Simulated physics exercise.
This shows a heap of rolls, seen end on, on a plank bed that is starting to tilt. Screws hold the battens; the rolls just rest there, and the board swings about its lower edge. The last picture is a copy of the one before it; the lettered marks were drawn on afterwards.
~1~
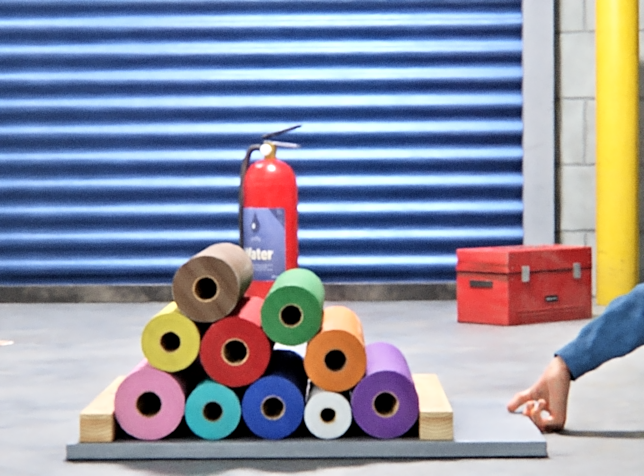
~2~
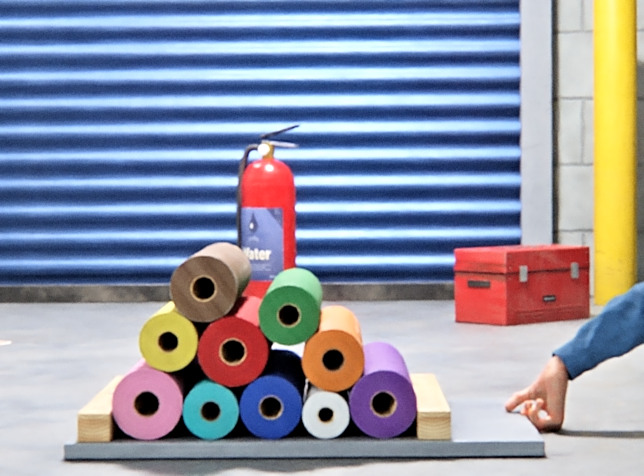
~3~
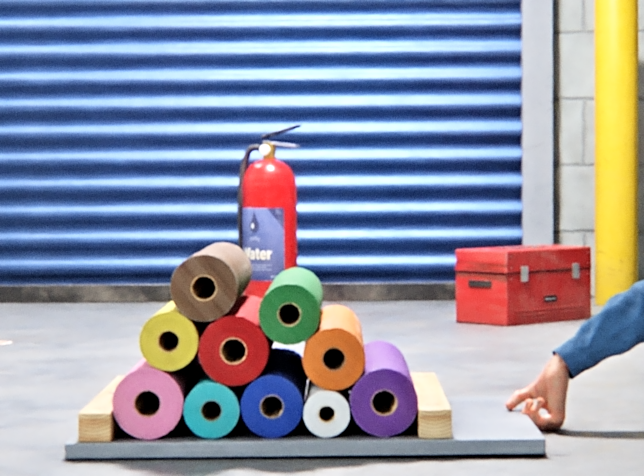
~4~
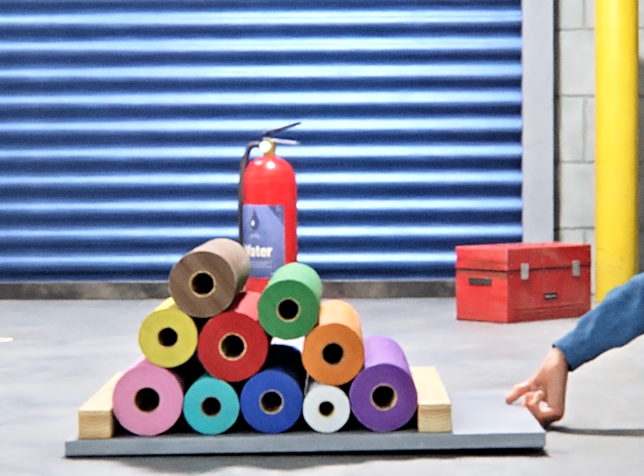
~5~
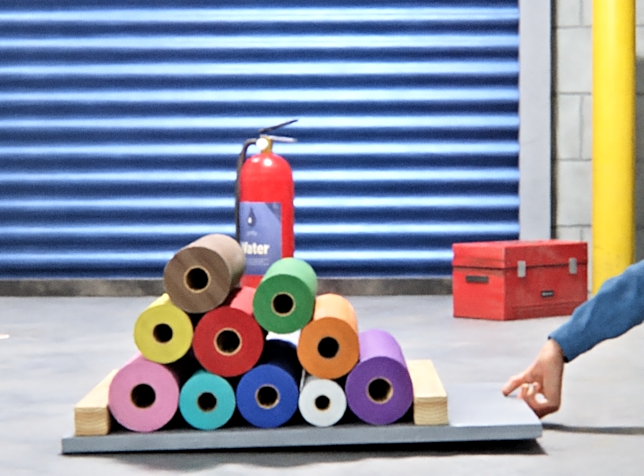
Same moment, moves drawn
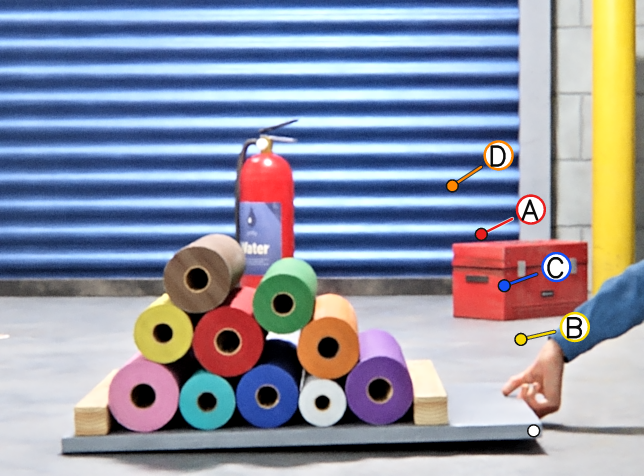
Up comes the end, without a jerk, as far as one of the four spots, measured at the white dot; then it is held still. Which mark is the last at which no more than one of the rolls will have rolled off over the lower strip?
The answer is mark B.
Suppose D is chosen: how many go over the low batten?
With D, four.
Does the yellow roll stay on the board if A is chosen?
No.
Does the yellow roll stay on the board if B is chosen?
Yes, with B.
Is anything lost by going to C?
Yes.
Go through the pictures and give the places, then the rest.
The first picture shows orange roll (336, 360); red roll (235, 352); green roll (291, 315).
The second picture shows green roll (289, 315); yellow roll (169, 342).
The third picture shows board (308, 412); purple roll (384, 402); turquoise roll (212, 410).
The fourth picture shows board (307, 406); pink roll (148, 400); turquoise roll (211, 406).
The fifth picture shows board (304, 401); pink roll (143, 396); turquoise roll (207, 401).
On the copy, A at (482, 234); B at (521, 340); C at (504, 286); D at (452, 186); the white dot at (534, 431).
On B. First, board at 11°.
Then, board at 13°.
Finally, board at 13°, none over the low batten.
By contrast, A four over the low batten (red, green, yellow, brown); C three over the low batten (red, yellow, brown); D four over the low batten (red, green, yellow, brown).
